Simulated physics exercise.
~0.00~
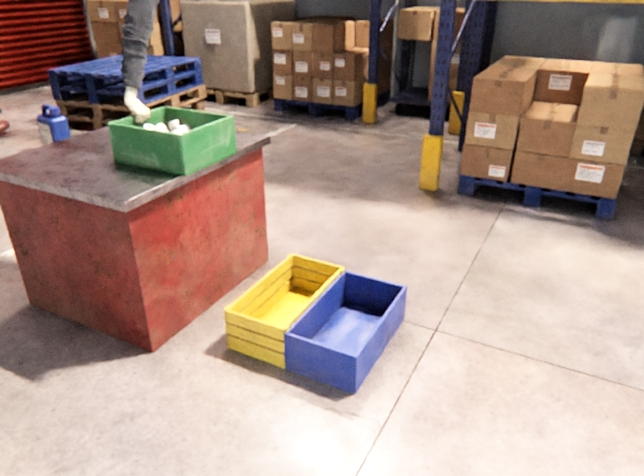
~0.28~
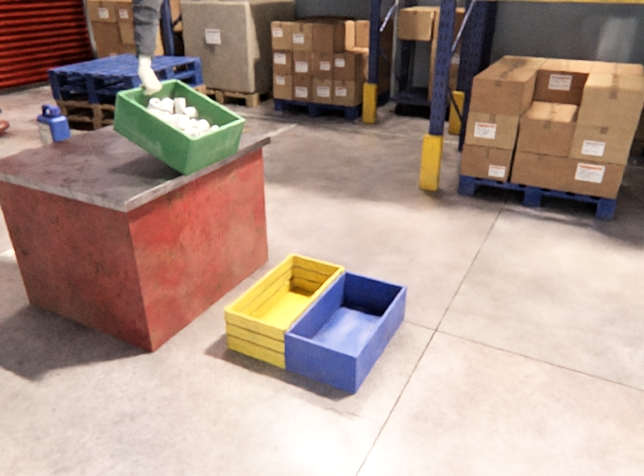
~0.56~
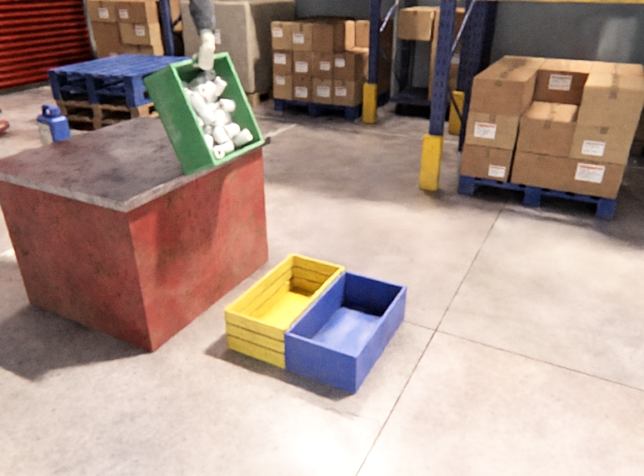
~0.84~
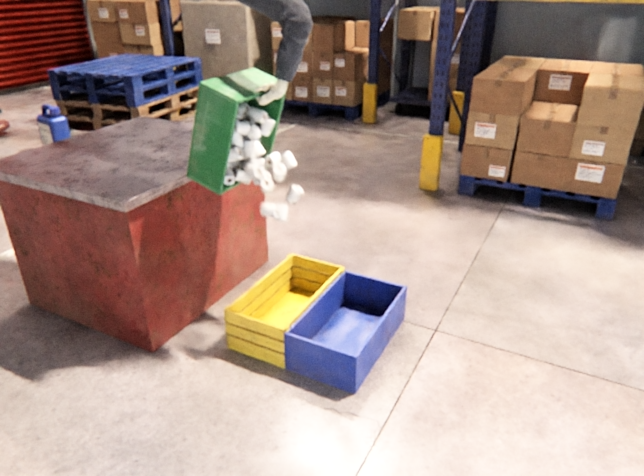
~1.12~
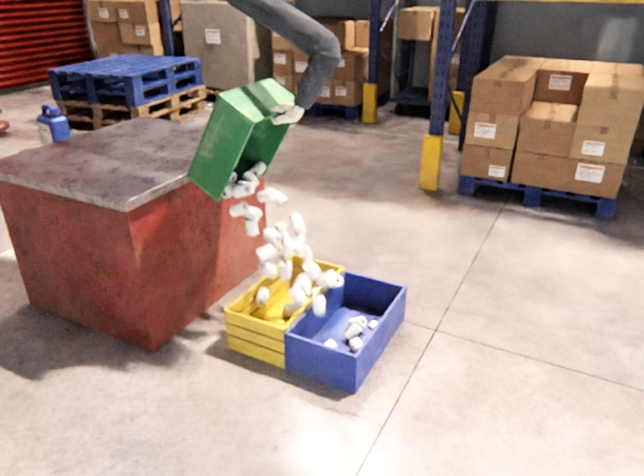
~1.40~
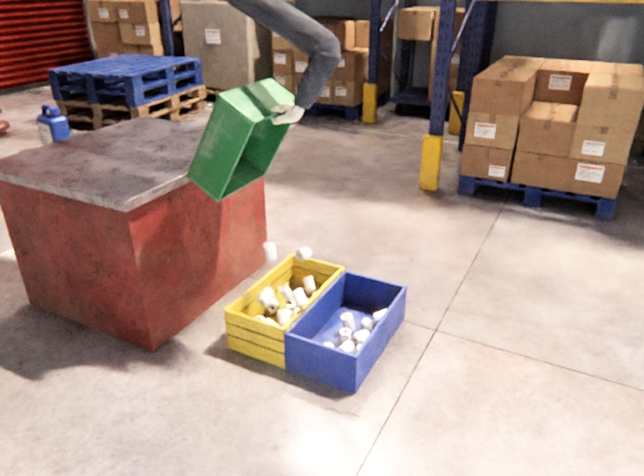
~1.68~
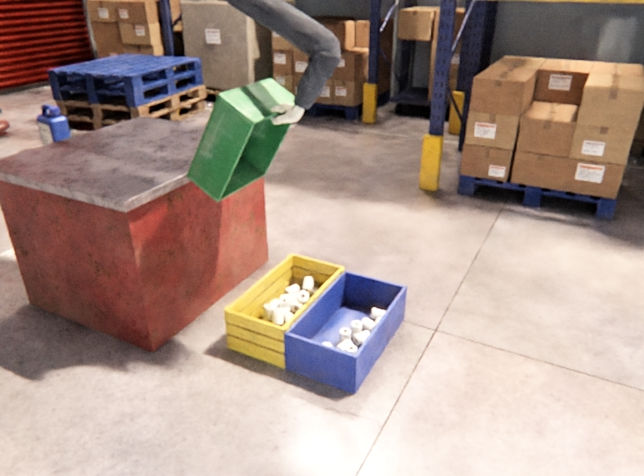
Green box being tipped over a bench edge by a grey arm, spilling white rolls into yellow and blue containers below.
